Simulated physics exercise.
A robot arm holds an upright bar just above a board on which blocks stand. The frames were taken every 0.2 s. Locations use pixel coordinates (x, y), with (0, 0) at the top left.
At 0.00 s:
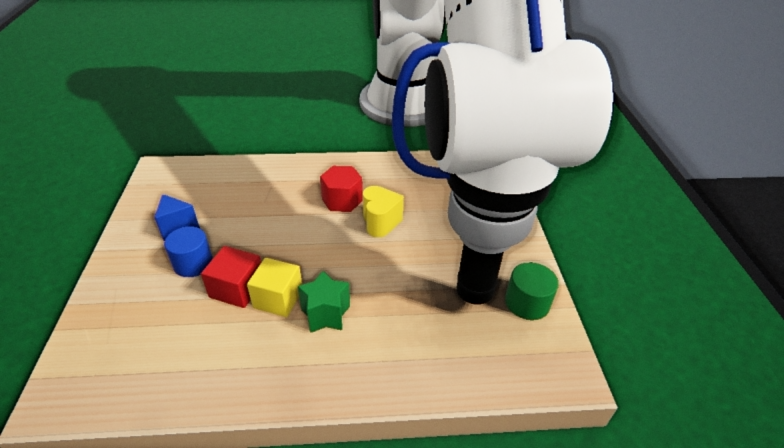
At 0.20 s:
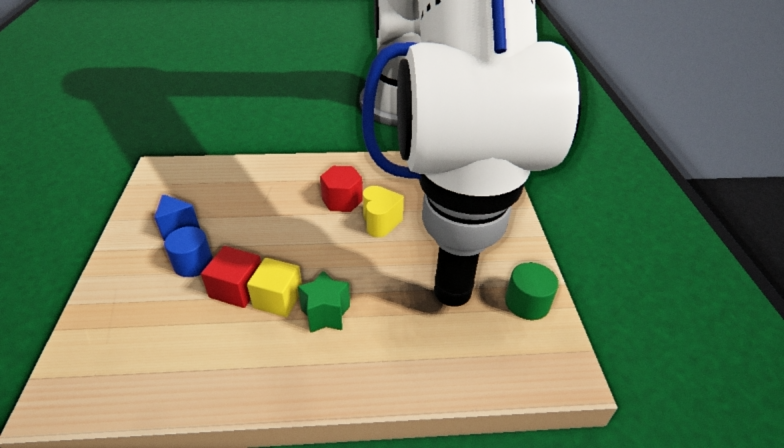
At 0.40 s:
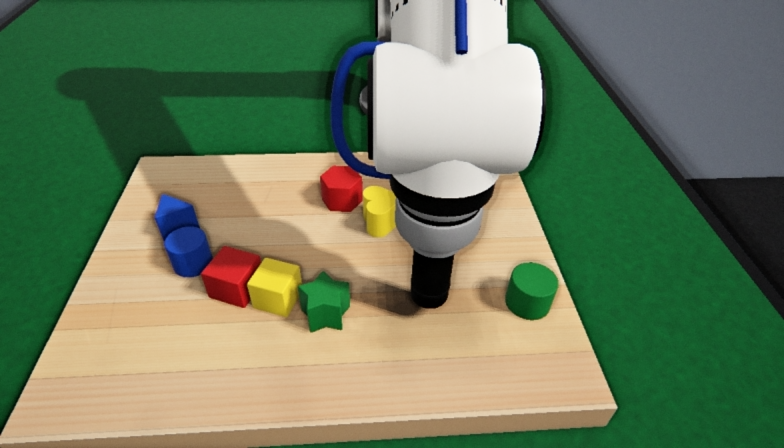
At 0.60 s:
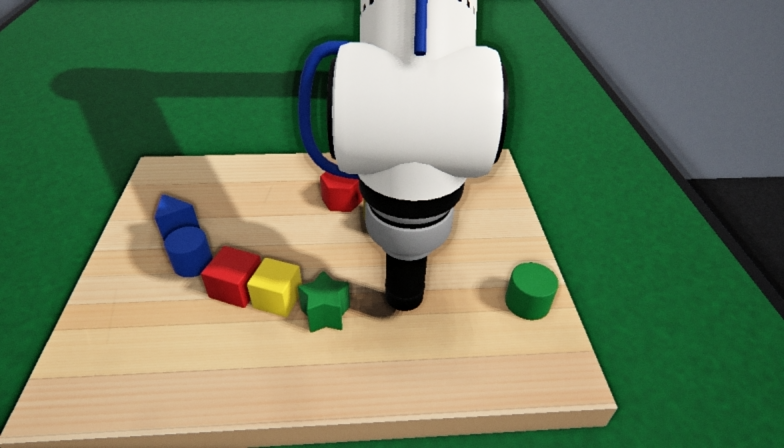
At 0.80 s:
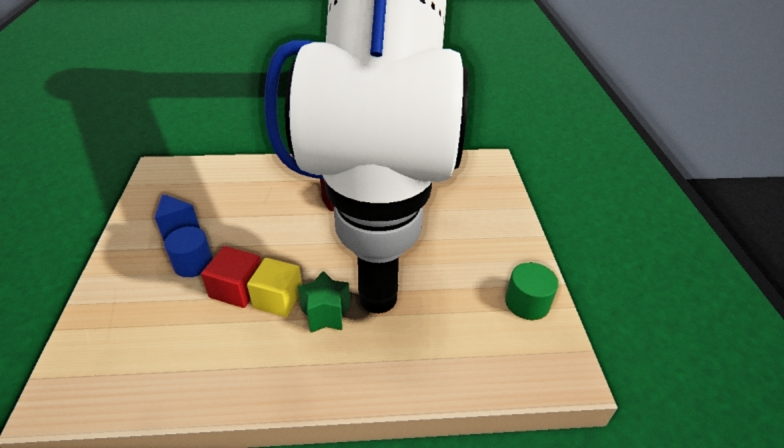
A white robot arm holding an upright black bar slides steadily left above a wooden board on a green surface, seen from a raised, unmoving view. Blue, red, yellow and green blocks curve from the left to a green star near the middle, with red and yellow blocks behind and a green cylinder at right. The bar moves from beside the cylinder to just right of the star, the arm covering the rear blocks, while the blocks stay still.
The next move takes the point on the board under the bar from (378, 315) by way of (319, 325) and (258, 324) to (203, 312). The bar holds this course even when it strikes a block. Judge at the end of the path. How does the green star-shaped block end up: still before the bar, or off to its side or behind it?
Still leading.
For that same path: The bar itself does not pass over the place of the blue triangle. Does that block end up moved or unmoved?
In the end it has been moved.
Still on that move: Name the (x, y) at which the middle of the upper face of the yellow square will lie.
Somewhere near (148, 252).
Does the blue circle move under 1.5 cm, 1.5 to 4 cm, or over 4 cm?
If I had to pick, the blue circle travels beyond 4 cm here.
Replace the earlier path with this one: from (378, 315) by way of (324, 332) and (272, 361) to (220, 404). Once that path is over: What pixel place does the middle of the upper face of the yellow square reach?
In the picture, it is at (240, 272).
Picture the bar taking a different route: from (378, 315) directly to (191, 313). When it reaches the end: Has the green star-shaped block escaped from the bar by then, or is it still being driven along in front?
The bar still has it in front.
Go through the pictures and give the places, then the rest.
The first frame shows bar tip (475, 291); block tops, blue triangle (170, 205); blue circle (185, 239); red square (230, 264); yellow square (273, 274); green star-shaped block (323, 290).
The second frame shows bar (453, 293); blocks unchanged.
The third frame shows bar (429, 295); blocks unchanged.
The fourth frame shows bar (404, 297); blocks unchanged.
The fifth frame shows bar (378, 300); blue triangle (170, 205); blue circle (185, 239); red square (230, 264); yellow square (273, 274); green star-shaped block (323, 290).
On the path given first. One third of the way, bar (316, 311); red square (218, 257), turned 20° clockwise; yellow square (247, 274), turned 25° clockwise; green star-shaped block (279, 294).
Two thirds of the way, bar (253, 309); blue triangle (169, 201), turned 15° clockwise; blue circle (165, 222); red square (183, 243), turned 40° clockwise; yellow square (196, 267), turned 40° clockwise; green star-shaped block (215, 291).
At the end, bar (198, 296); blue triangle (170, 188), turned 65° clockwise; blue circle (143, 203); red square (143, 228), turned 45° clockwise; yellow square (148, 252), turned 45° clockwise; green star-shaped block (161, 277), turned 15° clockwise.
